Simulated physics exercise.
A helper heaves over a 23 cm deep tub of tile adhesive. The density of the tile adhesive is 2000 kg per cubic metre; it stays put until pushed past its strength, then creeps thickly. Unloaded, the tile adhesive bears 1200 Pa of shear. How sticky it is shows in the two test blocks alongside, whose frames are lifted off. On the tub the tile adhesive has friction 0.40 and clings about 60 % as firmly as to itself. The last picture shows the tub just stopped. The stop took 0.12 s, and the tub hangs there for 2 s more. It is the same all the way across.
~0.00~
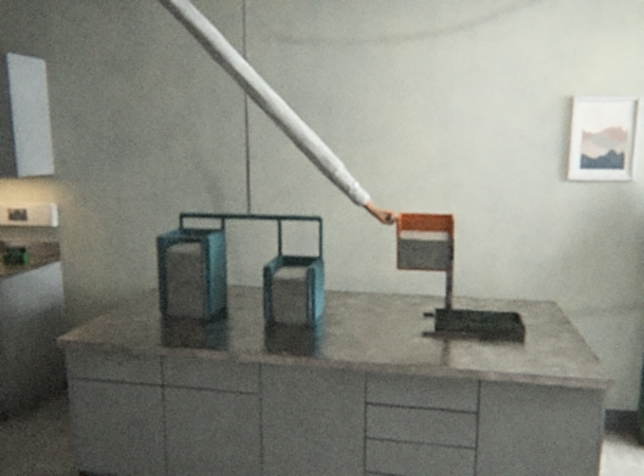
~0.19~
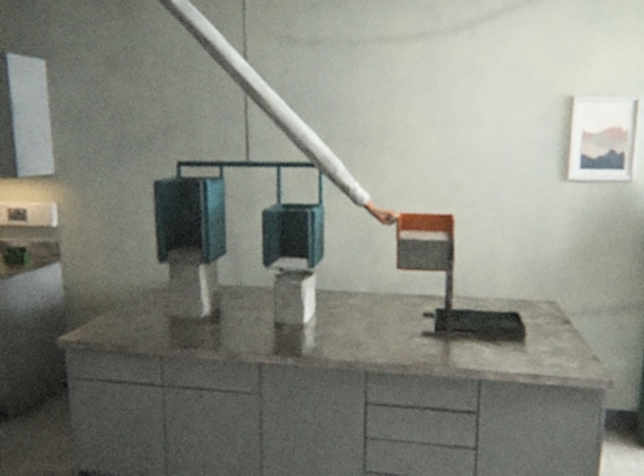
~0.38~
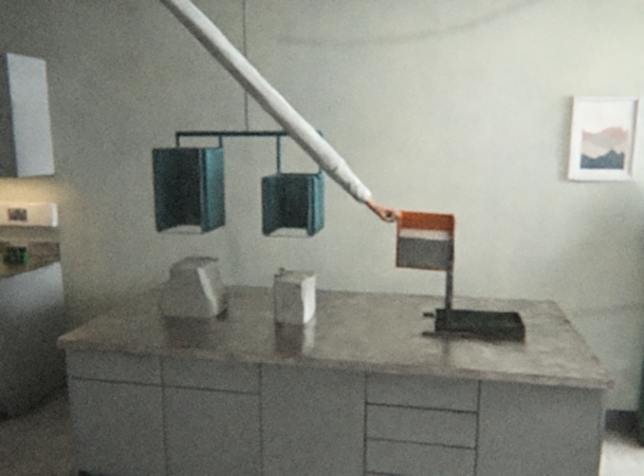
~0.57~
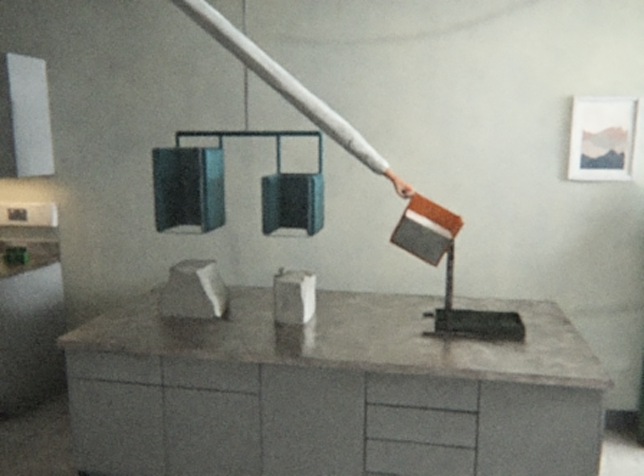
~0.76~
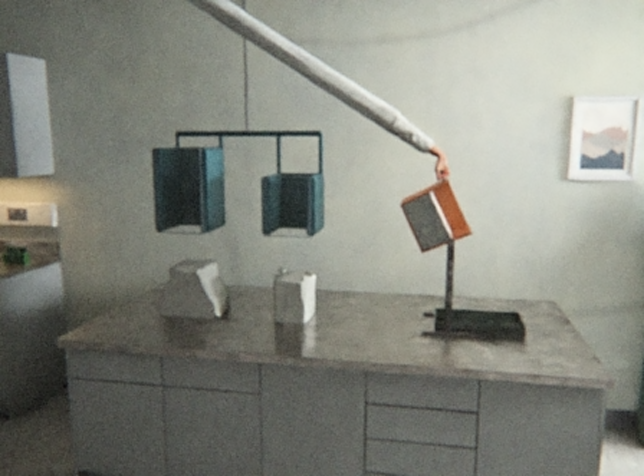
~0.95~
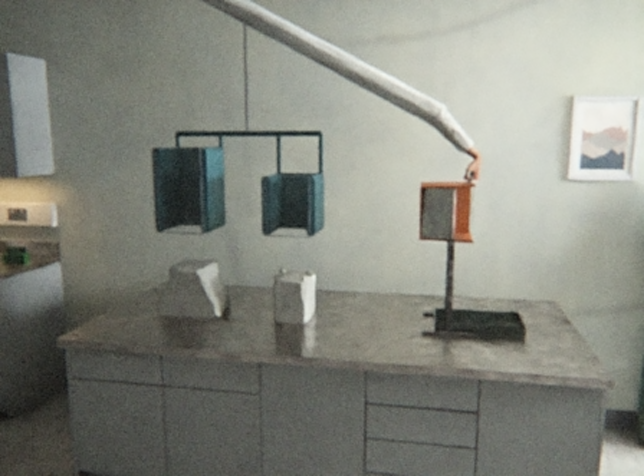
A long white arm slants down from the upper left over a grey kitchen island, seen from the front and slightly above. It holds an orange tub of grey paste on a dark stand at right, while two joined teal casings surround pale grey blocks at left. The casings rise, the left block slumps into a lopsided lump, then the arm swings right, turning the tub clockwise onto its side.
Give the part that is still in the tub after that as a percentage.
About 100 %.
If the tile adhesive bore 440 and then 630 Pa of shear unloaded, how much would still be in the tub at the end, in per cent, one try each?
In that order: 55 %, 60 %.
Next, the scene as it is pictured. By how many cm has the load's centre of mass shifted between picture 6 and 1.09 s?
Some 2 cm.
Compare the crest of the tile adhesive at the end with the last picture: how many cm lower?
Roughly 4 cm.
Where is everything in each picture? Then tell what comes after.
Handle-side rim at (398, 219), tilt 0 degrees; top of the tile adhesive at (446, 240); blocks stand 35 cm, 23 cm (left to right), in the first picture.
Handle-side rim at (398, 219), tilt 0 degrees; top of the tile adhesive at (446, 240); blocks stand 33 cm, 23 cm (left to right), in the second picture.
Handle-side rim at (399, 217), tilt 3 degrees; top of the tile adhesive at (402, 236); blocks stand 27 cm, 23 cm (left to right), in the third picture.
Handle-side rim at (415, 197), tilt 28 degrees; top of the tile adhesive at (405, 216); blocks stand 26 cm, 23 cm (left to right), in the fourth picture.
Handle-side rim at (449, 183), tilt 65 degrees; top of the tile adhesive at (431, 194); blocks stand 26 cm, 23 cm (left to right), in the fifth picture.
Handle-side rim at (475, 187), tilt 90 degrees; top of the tile adhesive at (427, 189); blocks stand 26 cm, 23 cm (left to right), in the sixth picture.
After 1.09 s, the tub is at 90 degrees and holds 100 %.
After 1.26 s, the tub is at 90 degrees and holds 100 %.
After 1.43 s, the tub is at 90 degrees and holds 100 %.
After 1.60 s, the tub is at 90 degrees and holds 100 %.
After 2.95 s, at the end, the tub is at 90 degrees and holds 100 %.
